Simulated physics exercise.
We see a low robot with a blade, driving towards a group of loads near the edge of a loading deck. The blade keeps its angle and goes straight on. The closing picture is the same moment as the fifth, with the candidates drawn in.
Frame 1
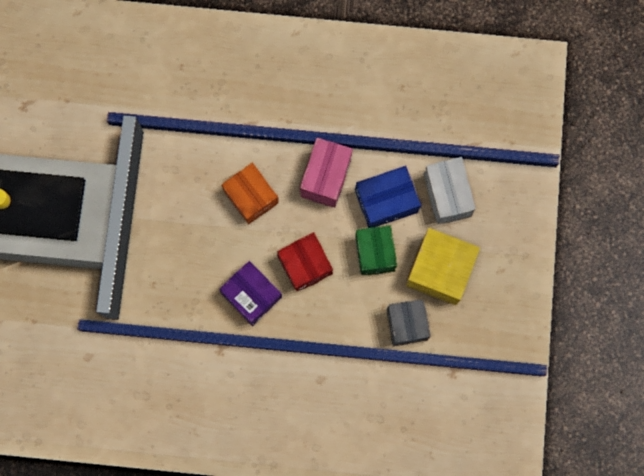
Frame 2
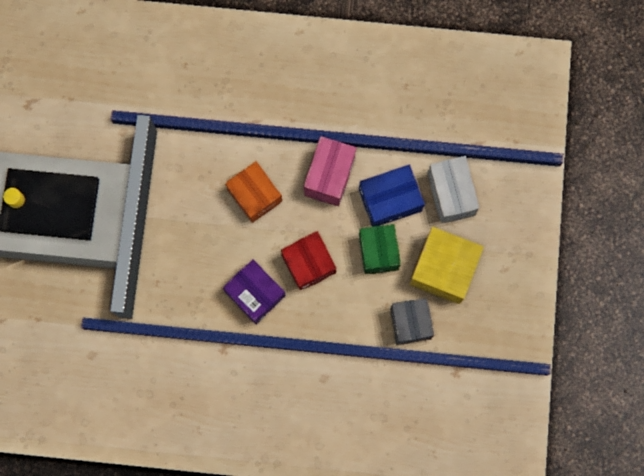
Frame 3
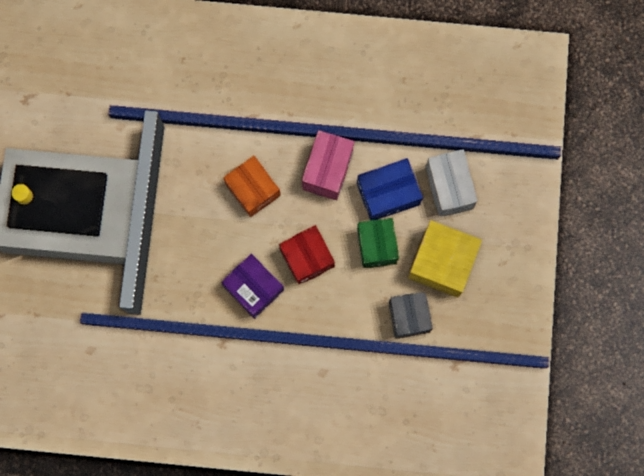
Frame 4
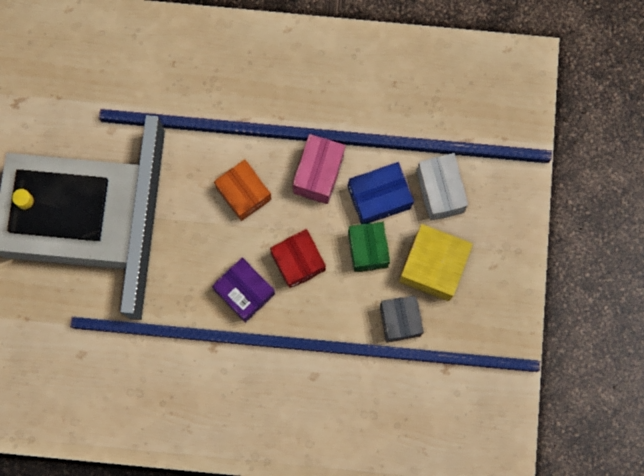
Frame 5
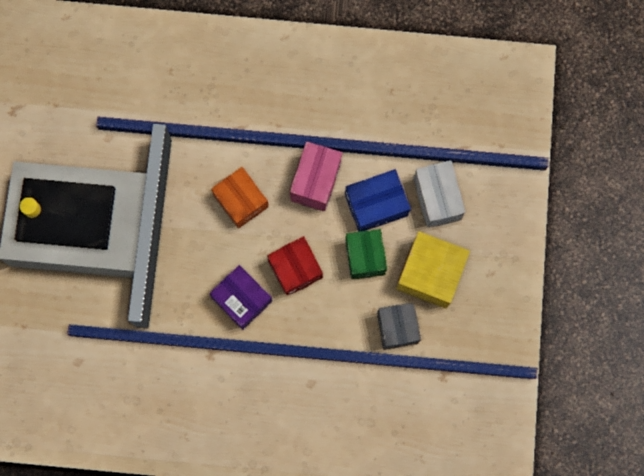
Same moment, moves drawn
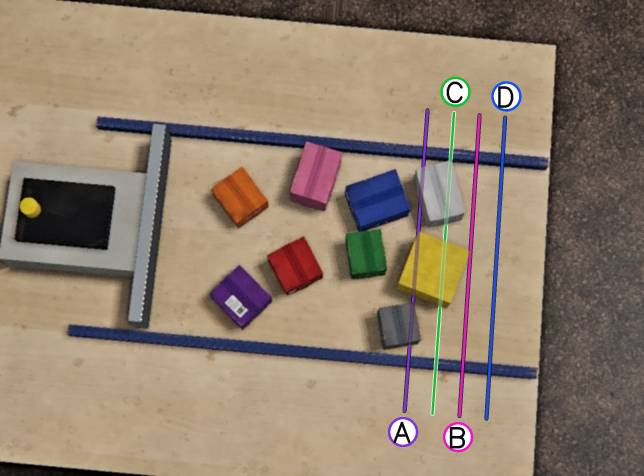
To begin with, a low grey robot with a wide blade sits left of nine scattered, coloured boxes between two blue rails on a wooden deck. It creeps rightward, narrowing the gap to the orange and purple boxes. The view shifts slightly, while the boxes keep their arrangement, untouched by the blade.
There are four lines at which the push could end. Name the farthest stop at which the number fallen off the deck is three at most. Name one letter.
The farthest such stop is B.
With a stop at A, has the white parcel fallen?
By then, yes.
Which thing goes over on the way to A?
The white parcel goes over.
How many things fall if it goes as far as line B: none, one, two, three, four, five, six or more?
In all, three.
On the marked copy, A at (416, 257); B at (470, 262); C at (444, 259); D at (496, 264).
With B. Early on, robot (189, 225); blue box (384, 201); purple parcel (295, 311).
Further on, robot (306, 236); white parcel (519, 207); yellow crate (489, 276).
At the end, robot (396, 244); yellow crate over the edge; white parcel over the edge; three fallen.
As for the rest, A is within the limit but short; C is within the limit but short; D drops five.
